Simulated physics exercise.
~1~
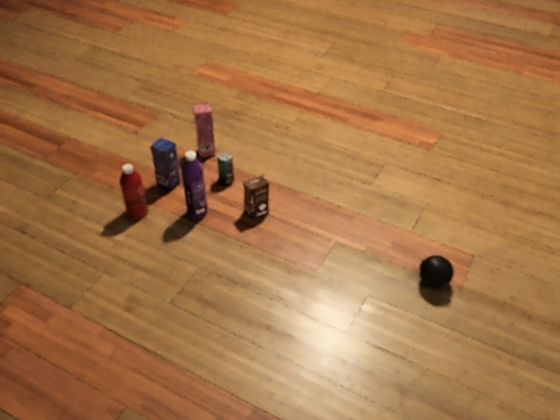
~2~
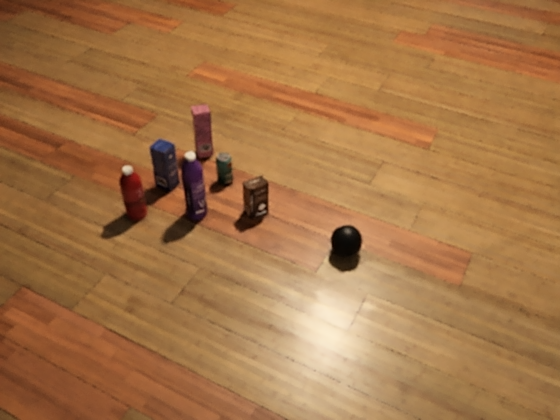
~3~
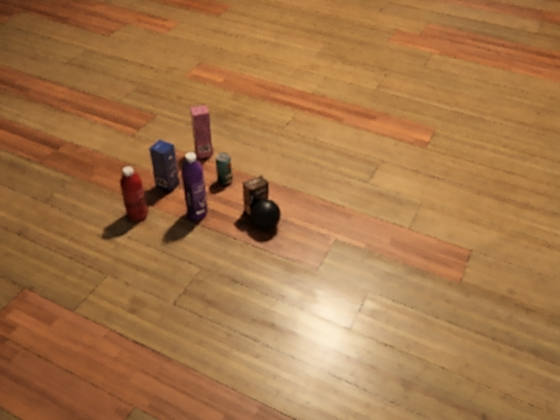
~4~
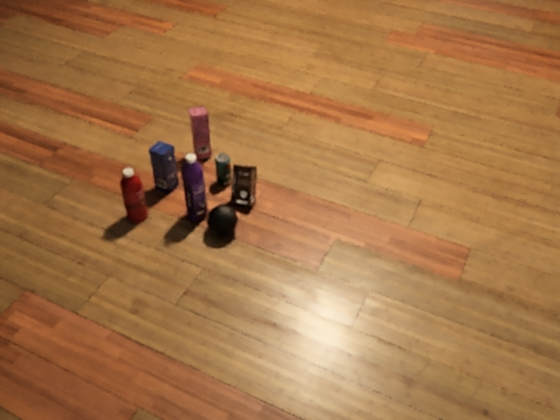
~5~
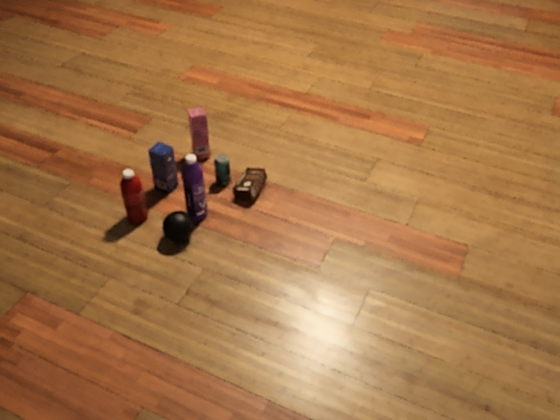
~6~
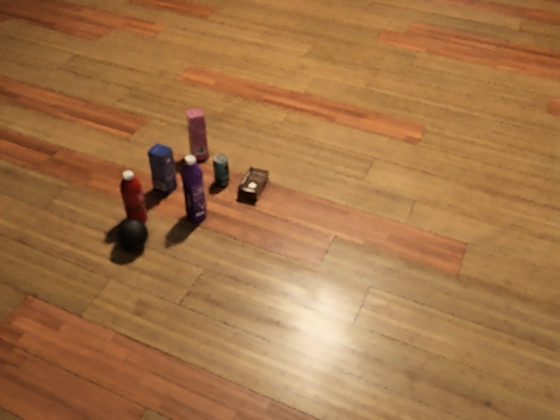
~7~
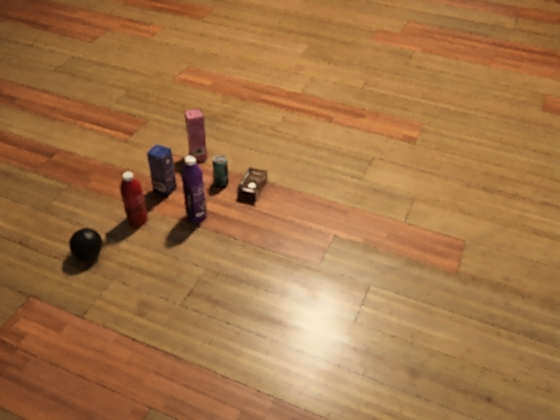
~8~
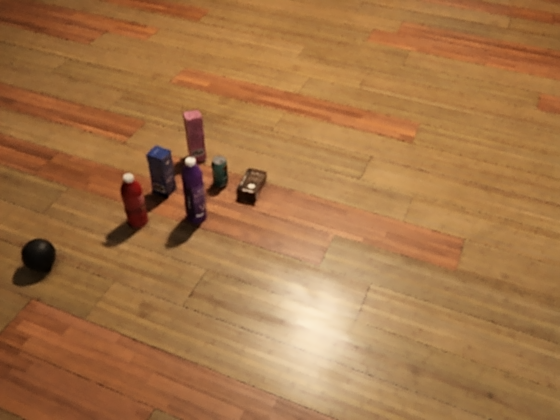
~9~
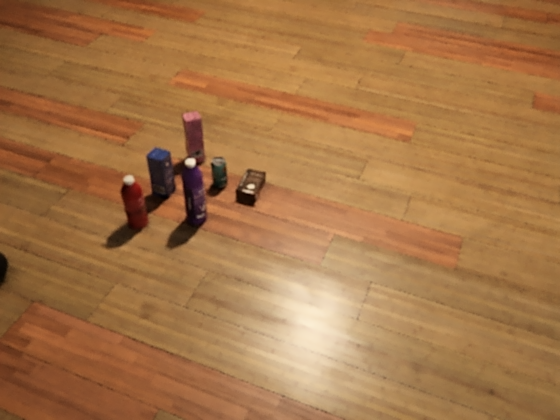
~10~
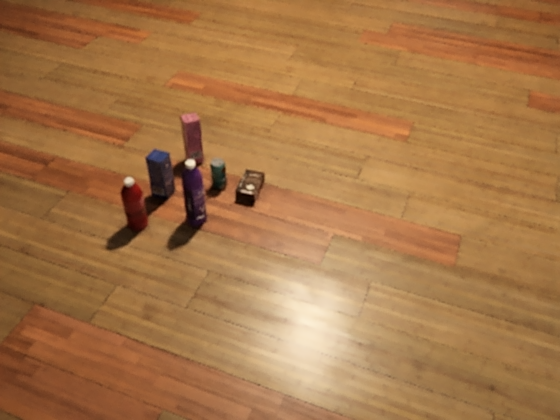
A black ball rolls leftward across a wooden floor toward a small group of upright cartons, bottles and a turquoise can. It reaches the brown carton at the right edge of the group and knocks it, and the carton leans back. The ball carries on past the front of the purple bottle while the brown carton drops onto its side. It then passes in front of the red bottle without toppling it and rolls out of view at the left. The brown carton stays lying down, and the other five things remain standing.
